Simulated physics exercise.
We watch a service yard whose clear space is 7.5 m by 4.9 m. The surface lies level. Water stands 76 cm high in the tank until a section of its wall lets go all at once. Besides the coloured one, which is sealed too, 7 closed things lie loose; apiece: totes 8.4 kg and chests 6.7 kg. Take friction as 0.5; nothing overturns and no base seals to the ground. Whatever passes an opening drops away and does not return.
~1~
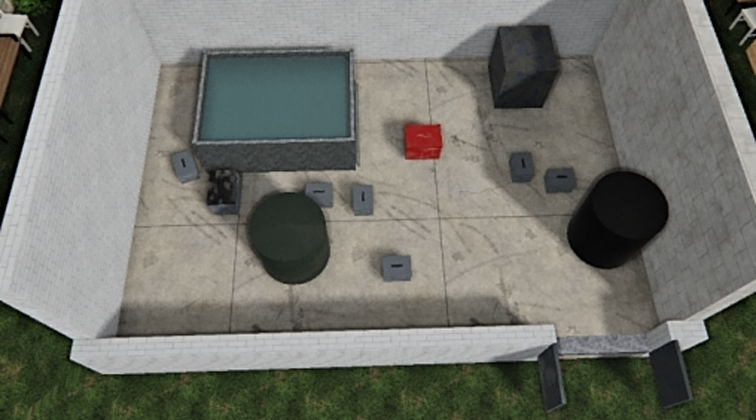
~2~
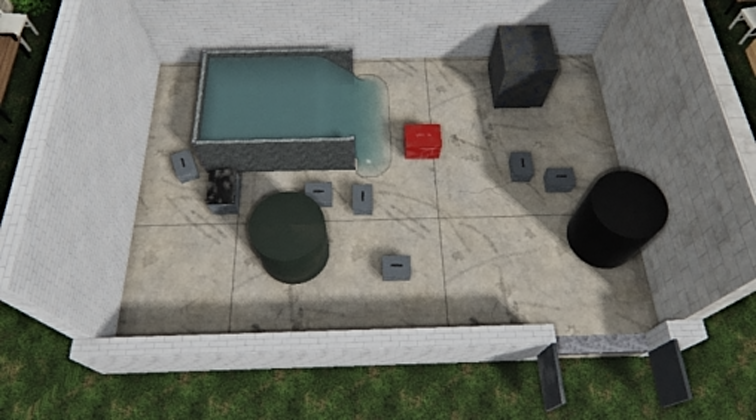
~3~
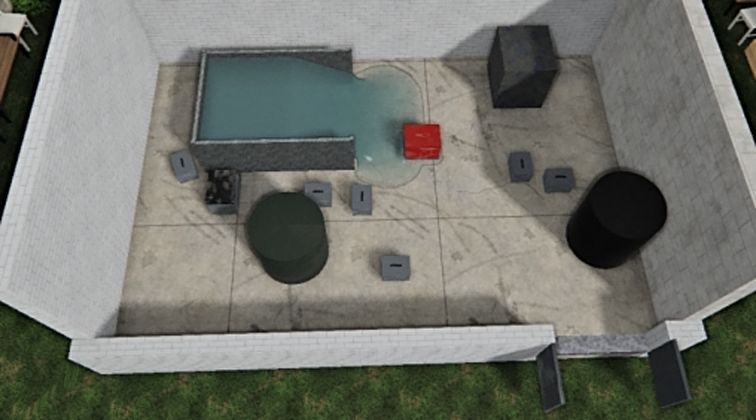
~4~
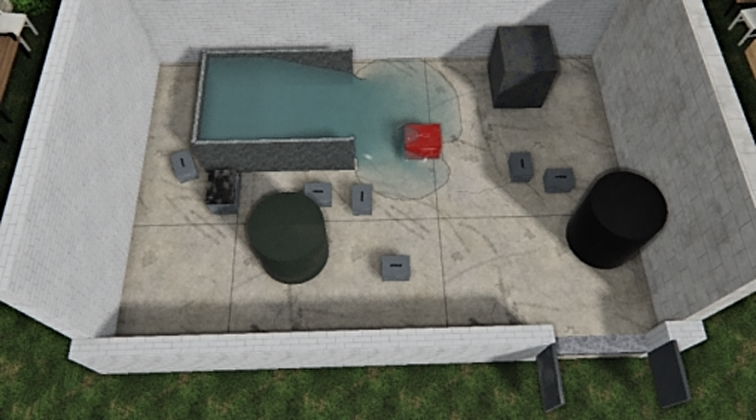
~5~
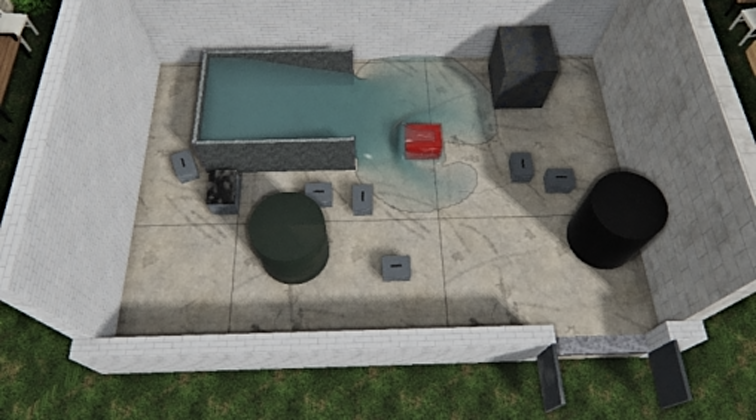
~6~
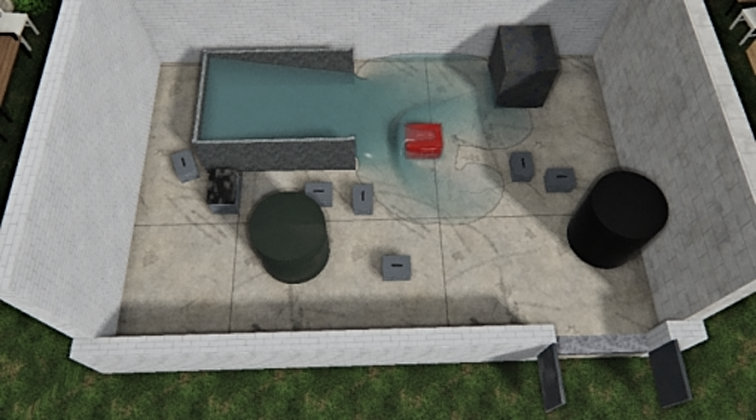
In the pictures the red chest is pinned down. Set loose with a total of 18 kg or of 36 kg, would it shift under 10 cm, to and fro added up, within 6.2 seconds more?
For it, neither weight holds it.
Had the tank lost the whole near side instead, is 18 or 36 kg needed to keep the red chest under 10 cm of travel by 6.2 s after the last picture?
Then the smaller load will do.
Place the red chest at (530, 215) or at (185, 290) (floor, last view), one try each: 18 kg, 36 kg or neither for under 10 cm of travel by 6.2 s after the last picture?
In turn: Neither holds; the smaller is enough.
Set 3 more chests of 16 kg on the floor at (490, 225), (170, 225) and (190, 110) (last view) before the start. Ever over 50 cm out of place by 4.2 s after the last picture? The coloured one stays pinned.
In turn: Over, less, under.
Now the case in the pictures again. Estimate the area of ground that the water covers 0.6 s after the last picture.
Some 16 m2.
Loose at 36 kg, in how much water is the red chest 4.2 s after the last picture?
About 24 cm.
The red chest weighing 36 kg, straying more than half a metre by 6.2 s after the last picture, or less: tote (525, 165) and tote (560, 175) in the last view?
In turn: Over, past it.
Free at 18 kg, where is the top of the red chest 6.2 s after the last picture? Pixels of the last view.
Around (591, 105).
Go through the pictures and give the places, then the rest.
The first frame shows the red chest at (424, 136) rests on the ground; 3.6 m2 under water; 0 of 8 have shifted.
The second frame shows the red chest at (423, 135) rests on the ground; water covers 4.6 m2; 0 of 8 have shifted.
The third frame shows the red chest at (423, 135) rests on the ground; water covers 5.8 m2; 0 of 8 have shifted.
The fourth frame shows the red chest at (423, 135), on the bottom; water covers 7.3 m2; 0 of 8 have shifted.
The fifth frame shows the red chest at (423, 136), on the bottom; 8.8 m2 under water; 0 of 8 have shifted.
The sixth frame shows the red chest at (424, 135) rests on the ground; water covers 10.2 m2; 0 of 8 have shifted.
Then, 0.6 s after the last picture the red chest would be 194 cm from its start with 18 kg and 138 cm from its start with 36 kg; 8 cm of water round it then.
Then, 2.3 s after the last picture the red chest would be 289 cm from its start with 18 kg and 268 cm from its start with 36 kg; 27 cm of water round it then.
Then, 4.2 s after the last picture the red chest would be 309 cm from its start with 18 kg and 286 cm from its start with 36 kg; 24 cm of water round it then.
Then, 6.2 s after the last picture the red chest would be 272 cm from its start with 18 kg and 250 cm from its start with 36 kg; 11 cm of water round it then.
